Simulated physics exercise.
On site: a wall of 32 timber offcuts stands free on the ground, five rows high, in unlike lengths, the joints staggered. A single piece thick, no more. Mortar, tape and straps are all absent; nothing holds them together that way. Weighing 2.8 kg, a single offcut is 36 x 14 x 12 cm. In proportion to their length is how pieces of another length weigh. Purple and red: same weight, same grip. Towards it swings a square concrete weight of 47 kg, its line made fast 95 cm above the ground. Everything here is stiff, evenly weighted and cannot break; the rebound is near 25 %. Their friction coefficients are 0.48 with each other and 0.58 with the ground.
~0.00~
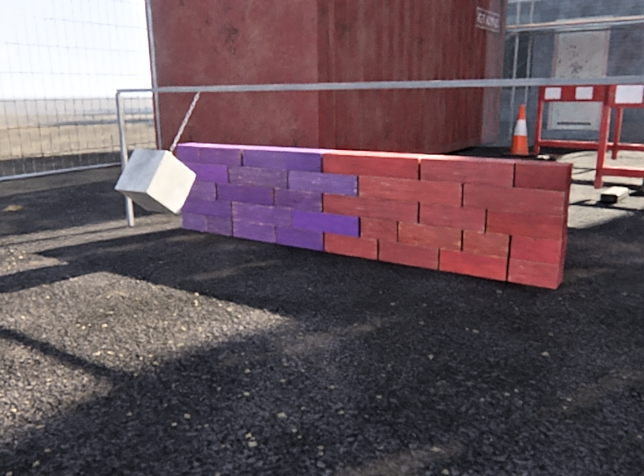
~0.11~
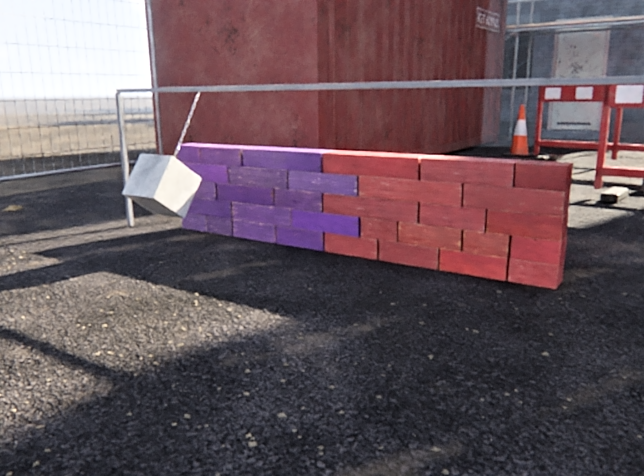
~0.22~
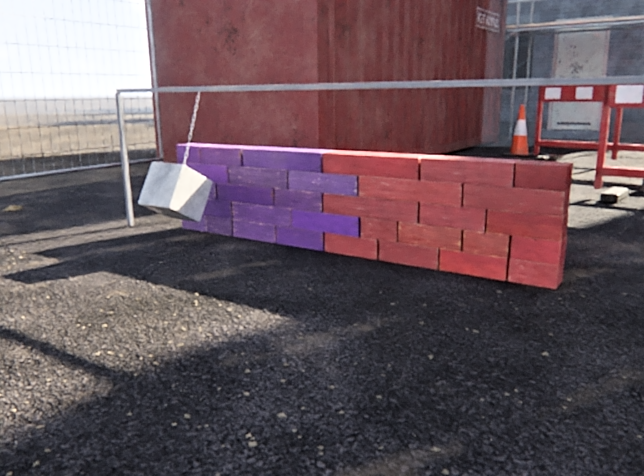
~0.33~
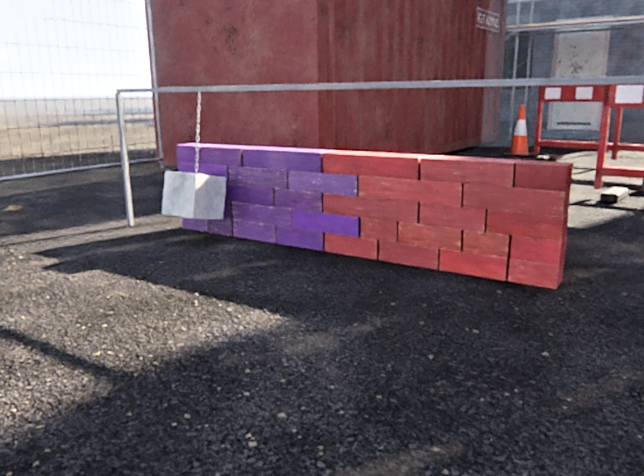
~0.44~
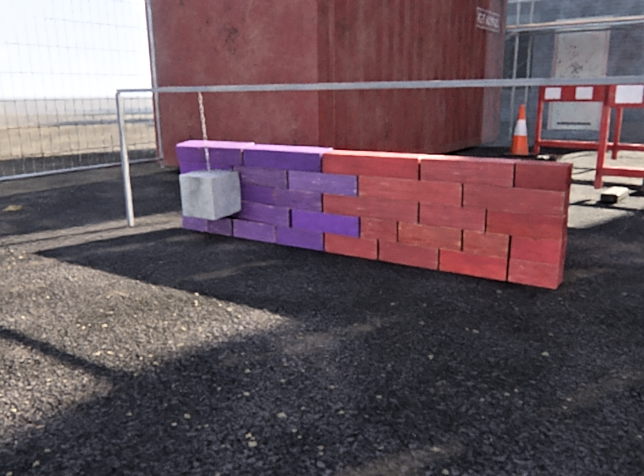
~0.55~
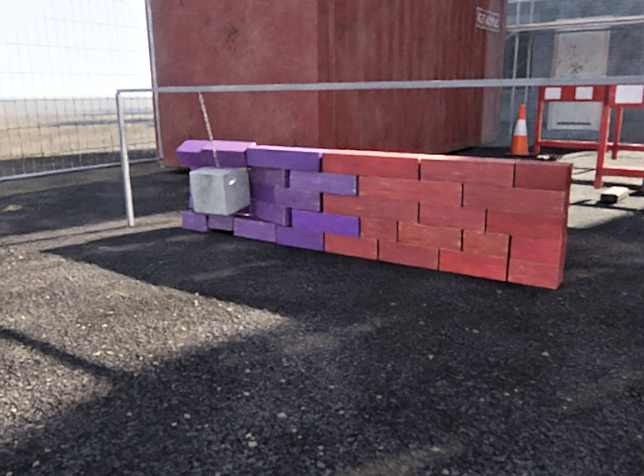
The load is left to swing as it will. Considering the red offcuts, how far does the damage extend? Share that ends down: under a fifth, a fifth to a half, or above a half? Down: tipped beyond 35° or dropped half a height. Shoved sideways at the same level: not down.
Under a fifth.
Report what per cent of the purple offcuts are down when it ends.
Of the purple ones, 60 in a hundred finish down.
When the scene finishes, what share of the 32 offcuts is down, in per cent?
Roughly 35 percent.
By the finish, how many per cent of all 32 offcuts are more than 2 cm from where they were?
40 in a hundred.
After 0.72 s, line 19° past plumb; none of the 16 red offcuts down (5 of 32 in all colours); top red offcut unmoved; top purple offcut 8° from how it stood.
After 1.10 s, line 6° past plumb; none of the 16 red offcuts down (10 of 32 in all colours); top red offcut unmoved; top purple offcut 3° from how it stood.
After 1.88 s, line 10° before plumb; 1 of the 16 red offcuts down (11 of 32 in all colours); top red offcut unmoved; top purple offcut 16° from how it stood, 57 mm lower.
In the end (4.0 s), line 19° past plumb; 1 of the 16 red offcuts down (11 of 32 in all colours); top red offcut unmoved; top purple offcut 20° from how it stood. That is 6 per cent. From the last view, middles, top red offcut near (470, 170), top purple offcut near (214, 155).
